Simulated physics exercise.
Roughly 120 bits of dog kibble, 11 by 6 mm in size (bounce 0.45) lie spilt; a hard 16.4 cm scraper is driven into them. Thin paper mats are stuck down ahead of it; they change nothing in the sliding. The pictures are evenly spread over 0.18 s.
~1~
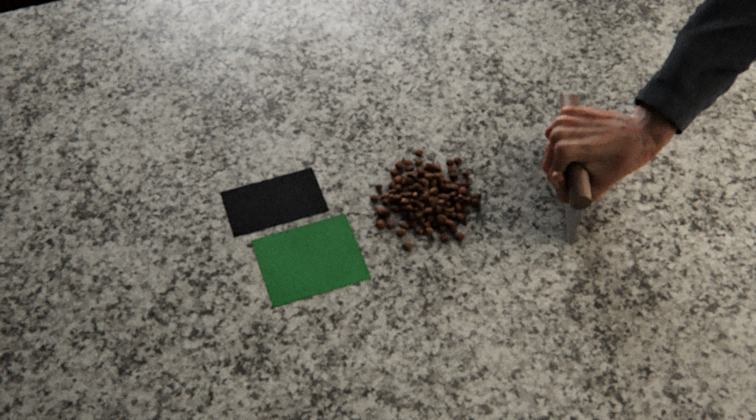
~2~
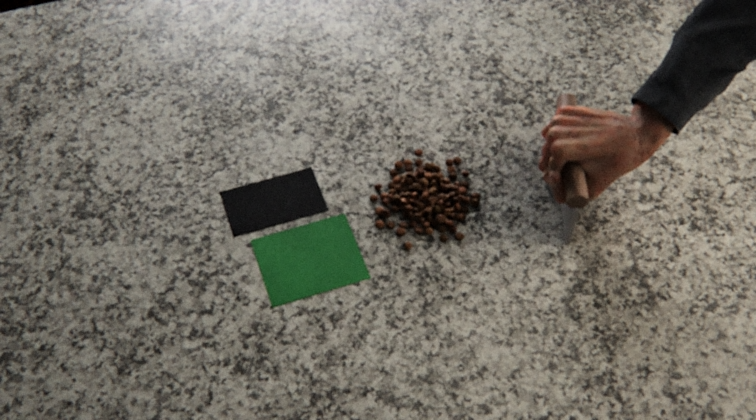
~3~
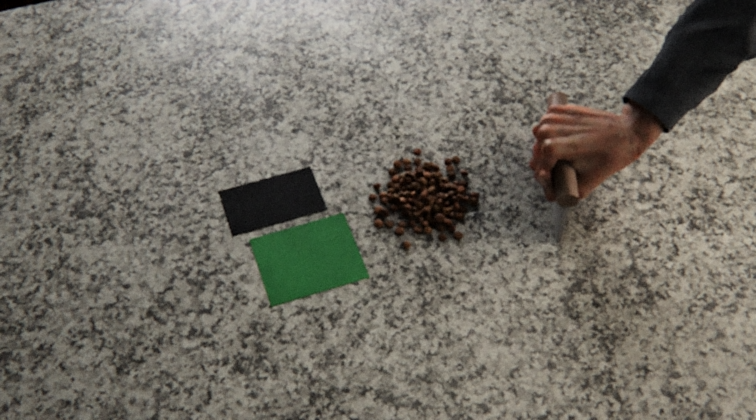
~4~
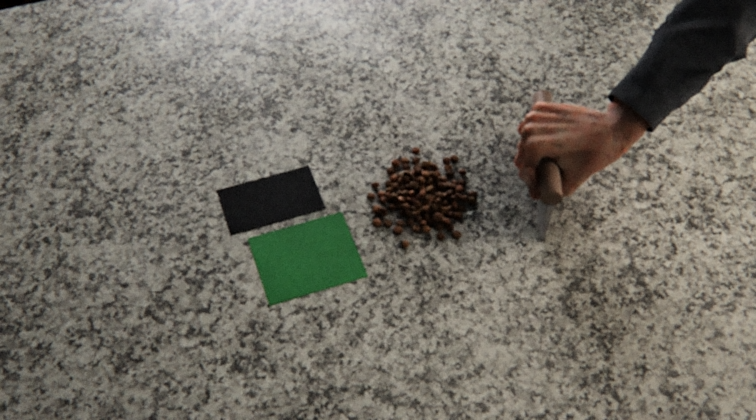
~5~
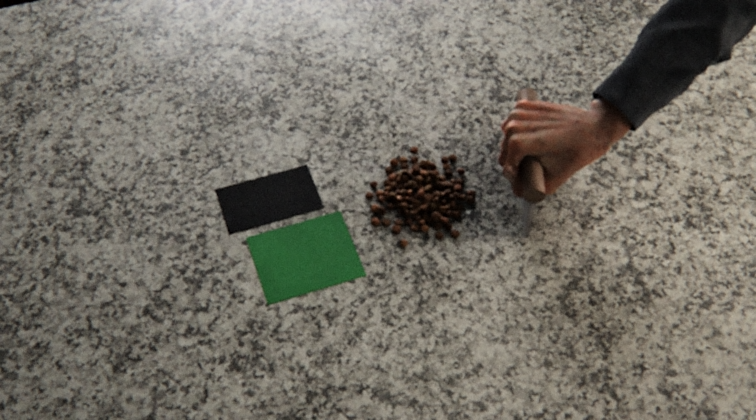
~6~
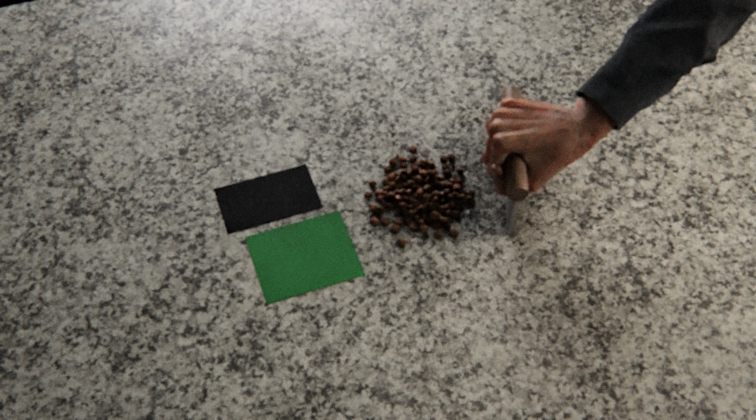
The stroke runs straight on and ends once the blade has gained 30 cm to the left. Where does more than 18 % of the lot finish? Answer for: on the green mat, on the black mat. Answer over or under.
On the green mat: Under; on the black mat: Over.
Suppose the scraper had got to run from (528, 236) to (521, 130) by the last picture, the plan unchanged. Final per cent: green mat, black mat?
Green mat 20, black mat 0.
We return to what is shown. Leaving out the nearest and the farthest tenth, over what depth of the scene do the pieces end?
About 16 cm.
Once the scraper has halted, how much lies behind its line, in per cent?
Roughly 20 per cent.
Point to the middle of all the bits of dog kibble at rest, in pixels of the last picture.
Around (274, 183).
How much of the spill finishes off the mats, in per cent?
Roughly 50 per cent.
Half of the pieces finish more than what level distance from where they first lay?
About 18 cm.
Then, 0.29 s after the last picture, scraper 20 cm from its start, spill 13 cm wide; off the mats 100 %.
Then, 0.57 s after the last picture, scraper 33 cm from its start, spill 19 cm wide; green mat 10 %, black mat 40 %, off the mats 50 %.
Then, 0.82 s after the last picture, scraper 33 cm from its start, spill 20 cm wide; green mat 10 %, black mat 40 %, off the mats 50 %.
In the end, green mat 10 %, black mat 40 %, off the mats 50 %.
